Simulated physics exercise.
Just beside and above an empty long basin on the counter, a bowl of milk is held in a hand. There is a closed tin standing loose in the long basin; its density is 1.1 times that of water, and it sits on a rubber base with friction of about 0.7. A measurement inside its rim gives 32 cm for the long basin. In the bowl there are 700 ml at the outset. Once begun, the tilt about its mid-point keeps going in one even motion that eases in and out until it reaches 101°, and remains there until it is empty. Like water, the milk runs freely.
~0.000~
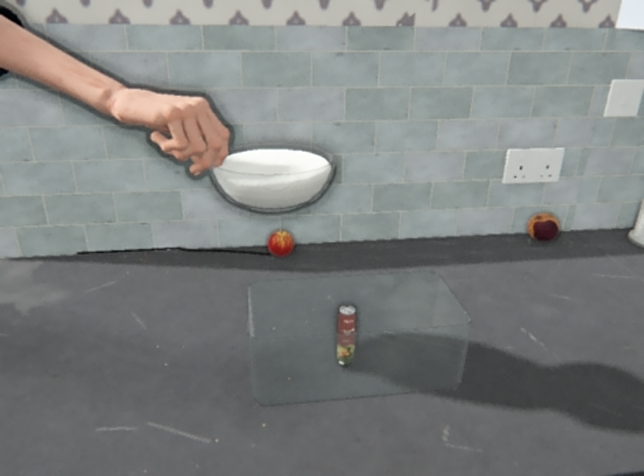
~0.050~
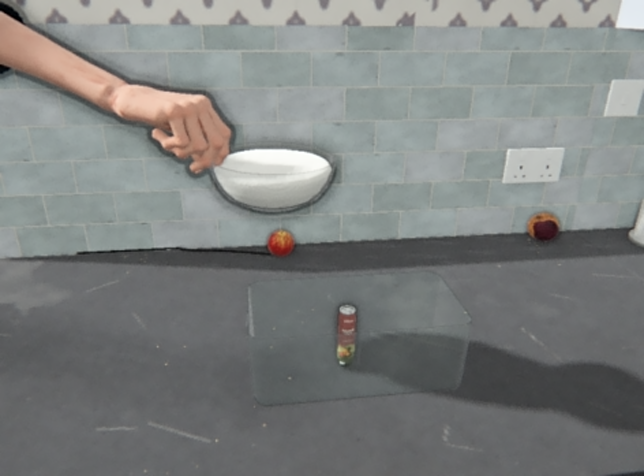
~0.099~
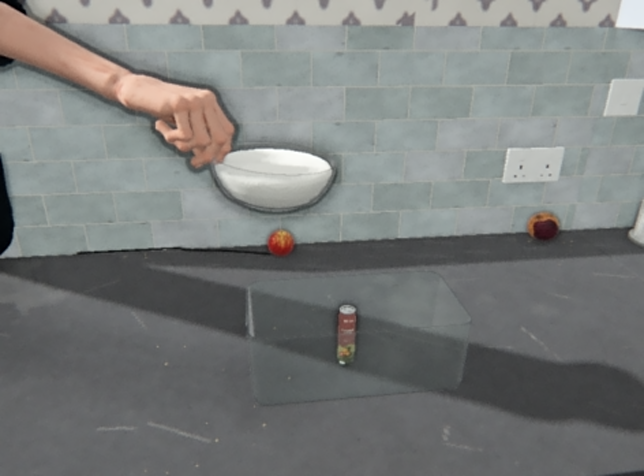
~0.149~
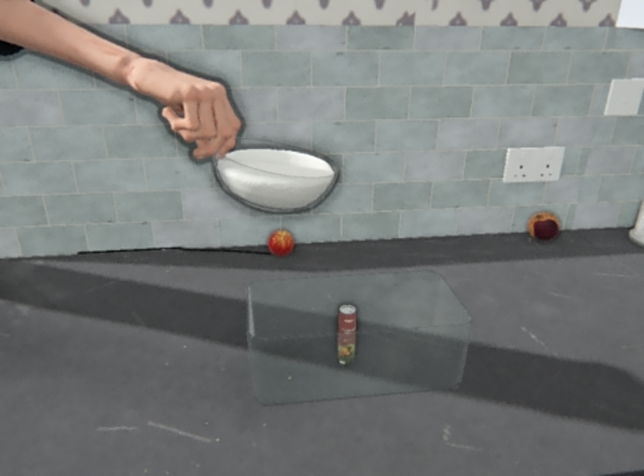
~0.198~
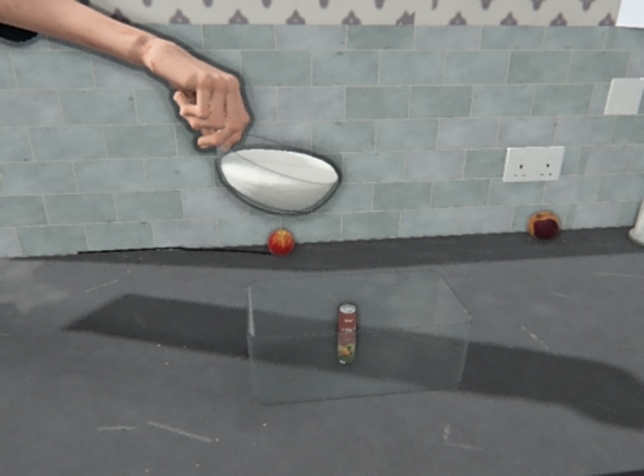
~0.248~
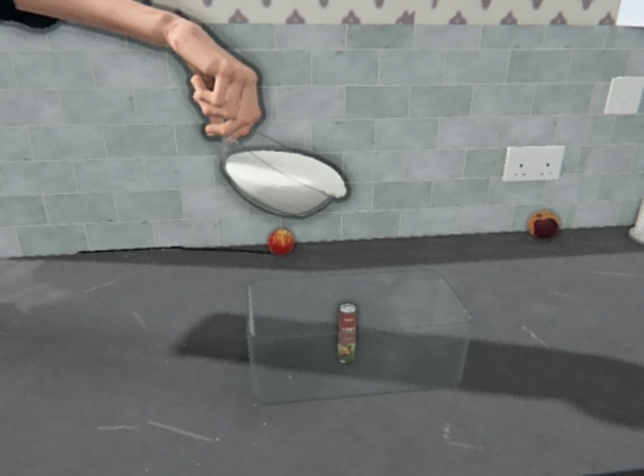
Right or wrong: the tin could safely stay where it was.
Wrong, it goes over.
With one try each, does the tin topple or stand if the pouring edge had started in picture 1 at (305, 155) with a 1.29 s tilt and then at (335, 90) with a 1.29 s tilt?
Trial 1 - tin stays standing; trial 2 - tin stays standing.
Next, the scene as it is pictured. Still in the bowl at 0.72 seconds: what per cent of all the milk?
About 0 per cent.
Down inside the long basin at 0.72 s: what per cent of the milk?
I'd say roughly 94 in a hundred of it.
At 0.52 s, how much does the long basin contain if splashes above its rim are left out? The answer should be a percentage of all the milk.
I'd estimate some 36 percent of the liquid.
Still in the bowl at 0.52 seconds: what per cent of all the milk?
I reckon about 7 in a hundred is still held.
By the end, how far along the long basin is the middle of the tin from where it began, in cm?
Net tin displacement: Roughly 7.0 cm.
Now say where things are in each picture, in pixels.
In the first frame, it leans 0°; its right rim is at (333, 157); the milk meets the walls at (213, 165) and (330, 162); the long basin's rim runs from (247, 310) to (455, 296); the tin's top is at (347, 313).
In the second frame, it leans 1°; its right rim is at (334, 158); the milk meets the walls at (213, 164) and (330, 162).
In the third frame, it leans 6°; its right rim is at (335, 162); the milk meets the walls at (214, 162) and (331, 165).
In the fourth frame, it leans 12°; its right rim is at (336, 169); the milk meets the walls at (217, 161) and (332, 167).
In the fifth frame, it leans 21°; its right rim is at (336, 178); the milk meets the walls at (221, 159) and (333, 172); 2 per cent is over the edge.
In the sixth frame, it leans 31°; its right rim is at (334, 188); the milk meets the walls at (225, 160) and (321, 173); 10 per cent is over the edge.
Then, 0.52 s in, the tilt is 90° and 7 per cent is still to pour; the tin stands where it began.
Then, 0.72 s in, the tilt is 101° and 0 per cent is still to pour; the tin leans 11°.
Then, 0.93 s in, the tilt is 101° and 0 per cent is still to pour; the tin leans 53°.
Then, 1.16 s in, the tilt is 101° and 0 per cent is still to pour; the tin lies on its side.
Finally, the tin lies on its side.
